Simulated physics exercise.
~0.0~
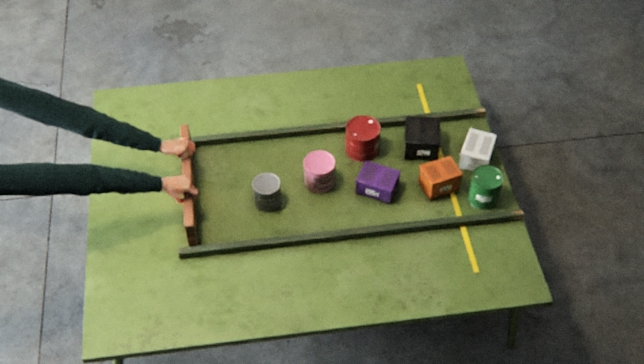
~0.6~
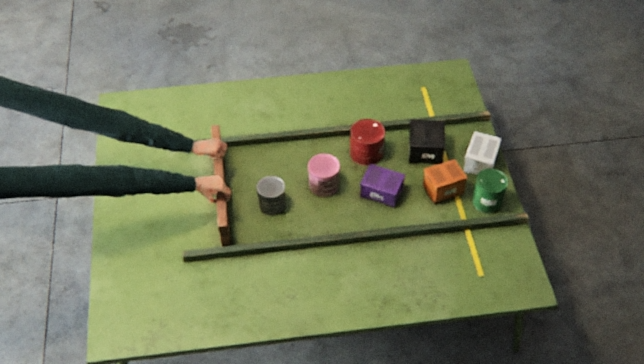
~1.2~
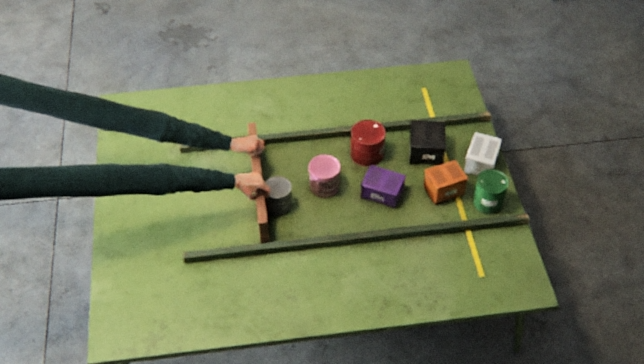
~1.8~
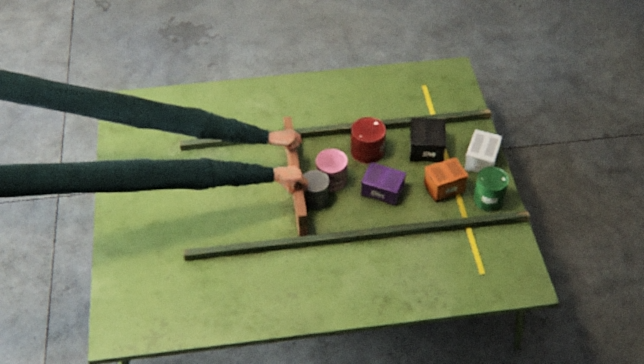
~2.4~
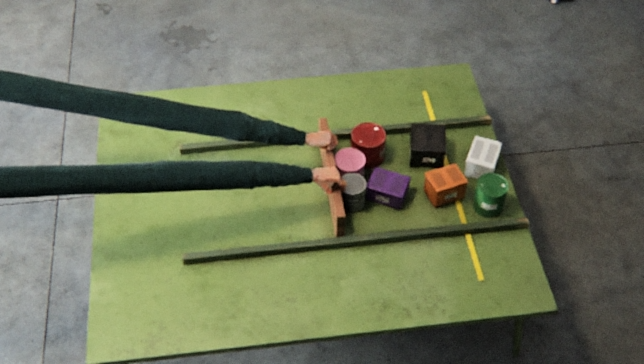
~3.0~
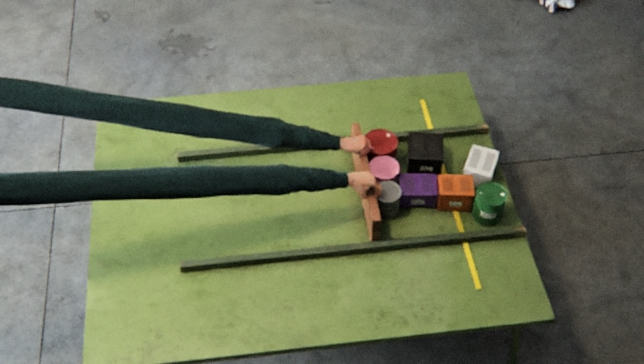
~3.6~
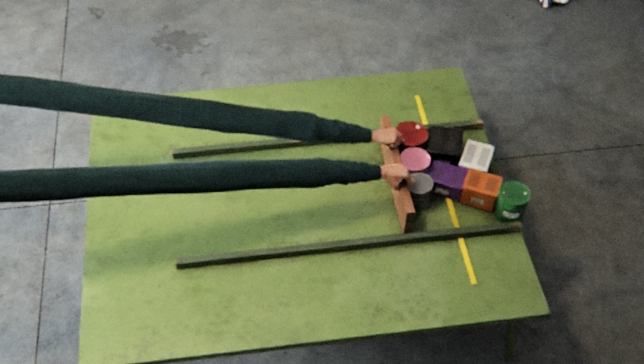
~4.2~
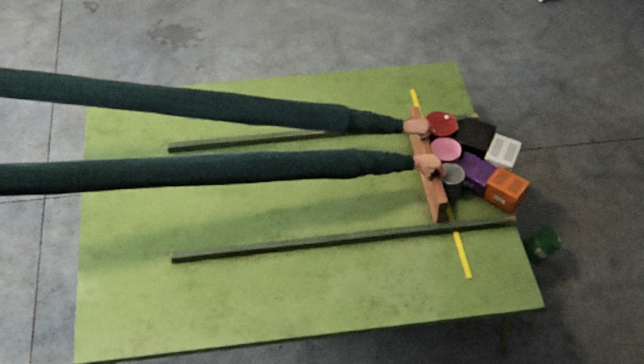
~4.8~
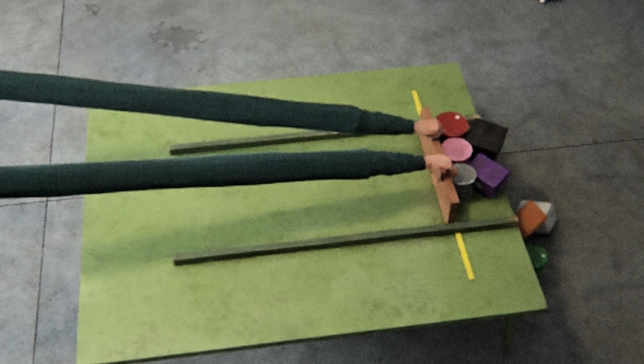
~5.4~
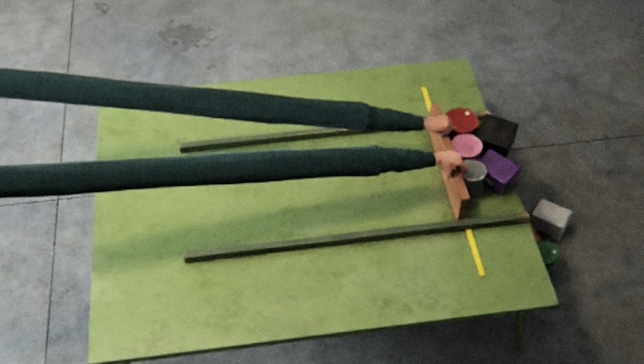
Two hands pushing a wooden plank along a green table, sweeping cans and boxes rightward until three tumble off the far end.
